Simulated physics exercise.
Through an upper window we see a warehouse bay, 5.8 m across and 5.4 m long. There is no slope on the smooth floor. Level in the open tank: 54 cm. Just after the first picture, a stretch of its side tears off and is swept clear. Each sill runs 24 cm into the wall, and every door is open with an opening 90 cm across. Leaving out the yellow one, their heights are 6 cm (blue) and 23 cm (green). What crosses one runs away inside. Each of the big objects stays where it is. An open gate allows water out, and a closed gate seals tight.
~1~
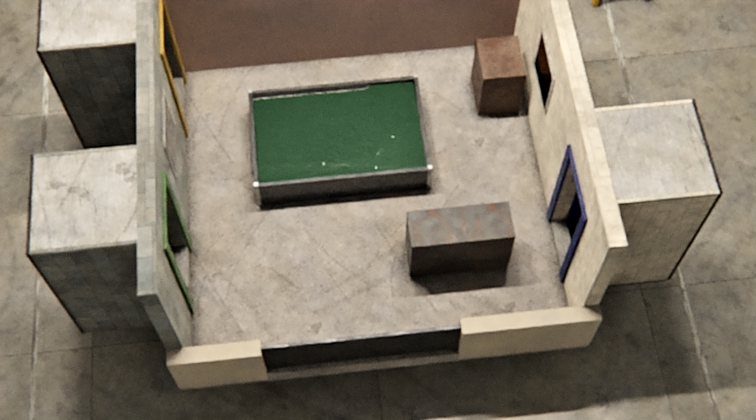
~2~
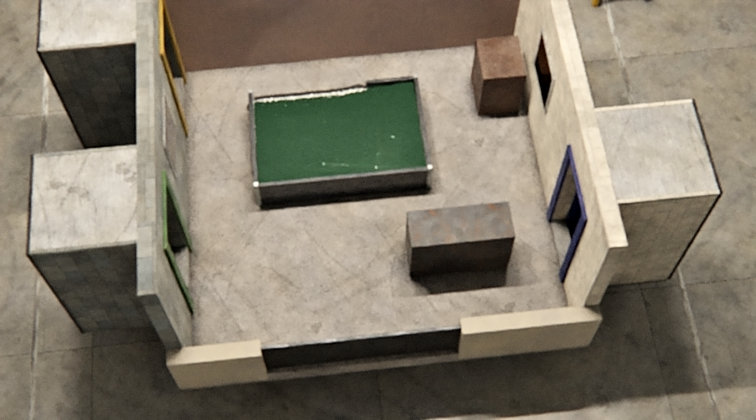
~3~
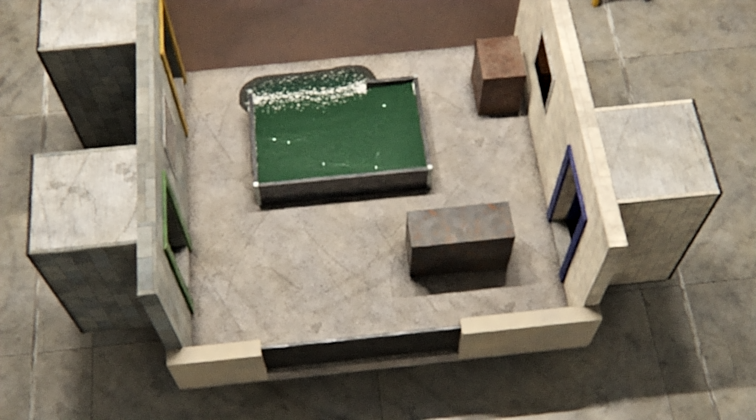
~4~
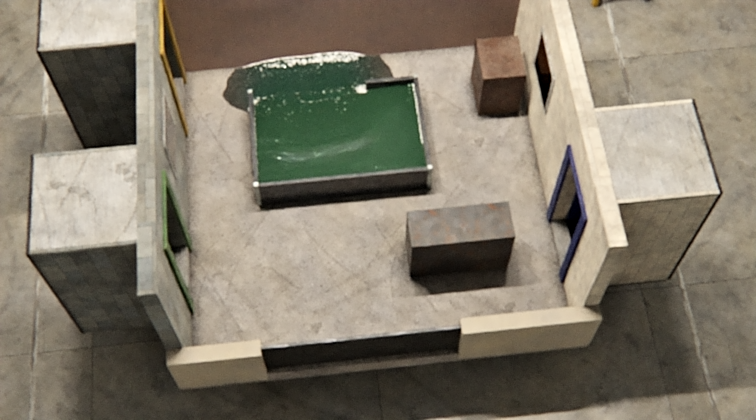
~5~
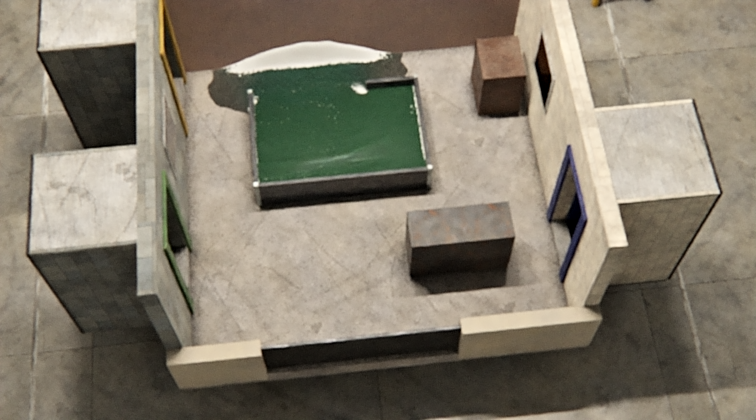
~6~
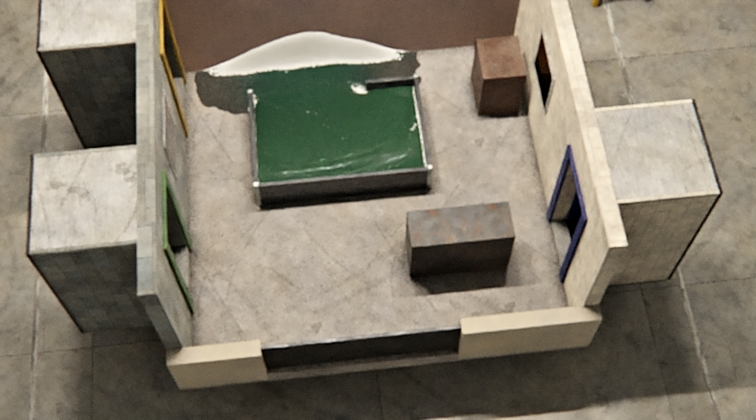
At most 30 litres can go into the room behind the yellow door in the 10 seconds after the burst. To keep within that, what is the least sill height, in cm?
Some 32 cm.
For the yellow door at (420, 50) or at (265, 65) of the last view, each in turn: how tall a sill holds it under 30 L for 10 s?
Minimums: Roughly 9.0 cm and 33 cm.
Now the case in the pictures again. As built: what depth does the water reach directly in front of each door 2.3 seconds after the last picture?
Depths, in cm - yellow: 29, blue: 0, green: 3.
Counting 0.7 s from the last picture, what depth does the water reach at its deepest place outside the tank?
46 cm.
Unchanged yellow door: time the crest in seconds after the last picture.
Roughly at 1.4 s.
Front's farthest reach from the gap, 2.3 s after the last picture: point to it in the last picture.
Close to pixel (193, 355).
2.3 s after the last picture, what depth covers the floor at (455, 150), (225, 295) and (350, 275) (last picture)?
About 3, 3 and 0 cm.
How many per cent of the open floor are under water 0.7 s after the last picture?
Close to 15 per cent is wet.
Then, 0.7 s after the last picture water covers 15 % of the floor, deepest (46 cm) near (309, 69); 23 cm at the yellow door, 0 litres in over its 23 cm sill.
Then, 2.3 s after the last picture water covers 55 % of the floor, deepest (30 cm) near (185, 89); 29 cm at the yellow door, 83 litres in over its 23 cm sill.
Then, 9.3 s after the last picture water covers 100 % of the floor, deepest (13 cm) near (194, 366); 8 cm at the yellow door, 92 litres in over its 23 cm sill.
At the yellow door as built, the water peaked near 39 cm, 1.3 s after the last picture.
With a sill of 26.5 cm, 61 litres would have come in within the 10 s; with 35.5 cm, 15 litres. So under 30 litres takes about 32 cm.
